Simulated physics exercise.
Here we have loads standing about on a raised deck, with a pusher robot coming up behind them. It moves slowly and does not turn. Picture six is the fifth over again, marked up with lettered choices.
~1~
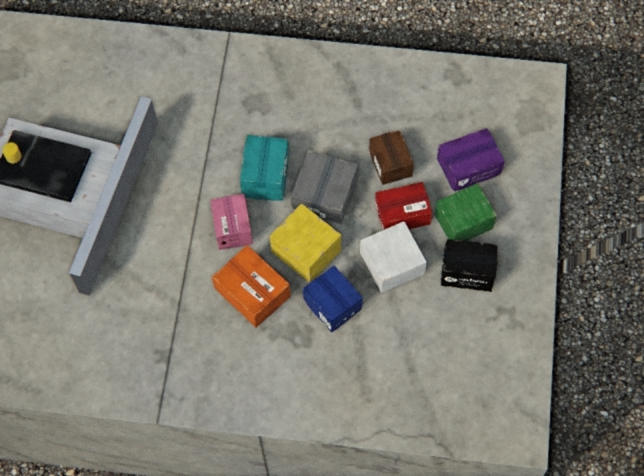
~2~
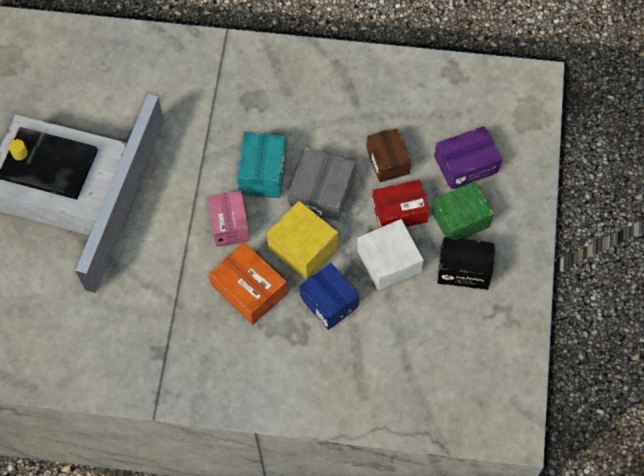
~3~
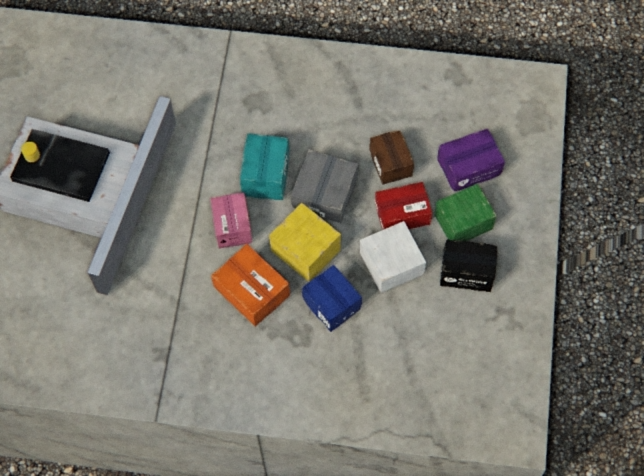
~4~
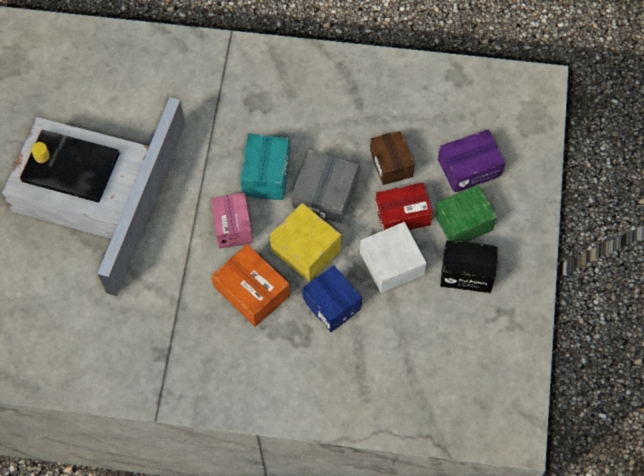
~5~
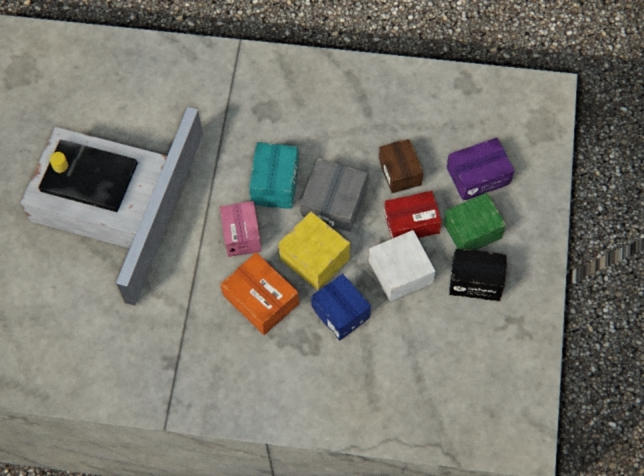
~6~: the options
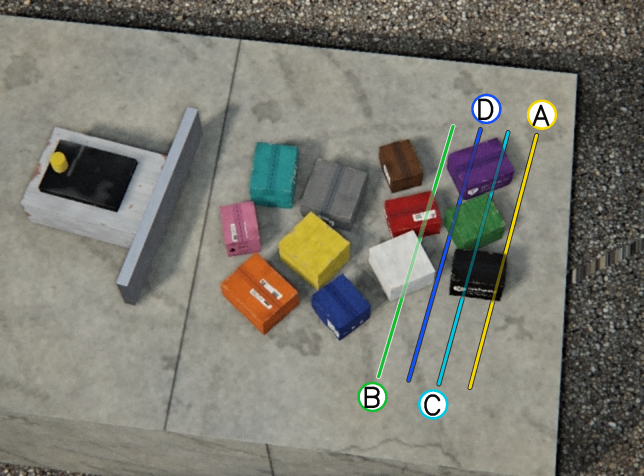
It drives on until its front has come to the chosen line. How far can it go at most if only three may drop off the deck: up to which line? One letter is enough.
As far as mark D.
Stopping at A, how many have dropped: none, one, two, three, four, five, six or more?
In all, six or more.
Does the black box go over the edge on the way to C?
Yes.
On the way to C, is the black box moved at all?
Yes.
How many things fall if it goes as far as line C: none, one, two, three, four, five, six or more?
By then, four.
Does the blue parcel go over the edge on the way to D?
By then, no.
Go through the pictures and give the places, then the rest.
Blue parcel (333, 299); white crate (393, 257); yellow crate (306, 243), in the first picture.
Robot (54, 164); black box (466, 263), in the second picture.
Robot (67, 166); turquoise parcel (265, 166), in the third picture.
Robot (76, 167); pink parcel (232, 220), in the fourth picture.
Robot (94, 176); purple parcel (480, 169); brown parcel (401, 166); grey box (334, 195), in the fifth picture.
On the marked copy, A at (505, 255); B at (418, 246); C at (475, 252); D at (446, 249).
With D. Early on, robot (195, 188); orange parcel (282, 295); turquoise parcel (304, 181).
Further on, robot (297, 199); green crate (549, 243); black box (523, 288).
At the end, robot (377, 208); black box over the edge; green crate over the edge; three fallen.
As for the rest, A drops six; B is within the limit but short; C drops four.
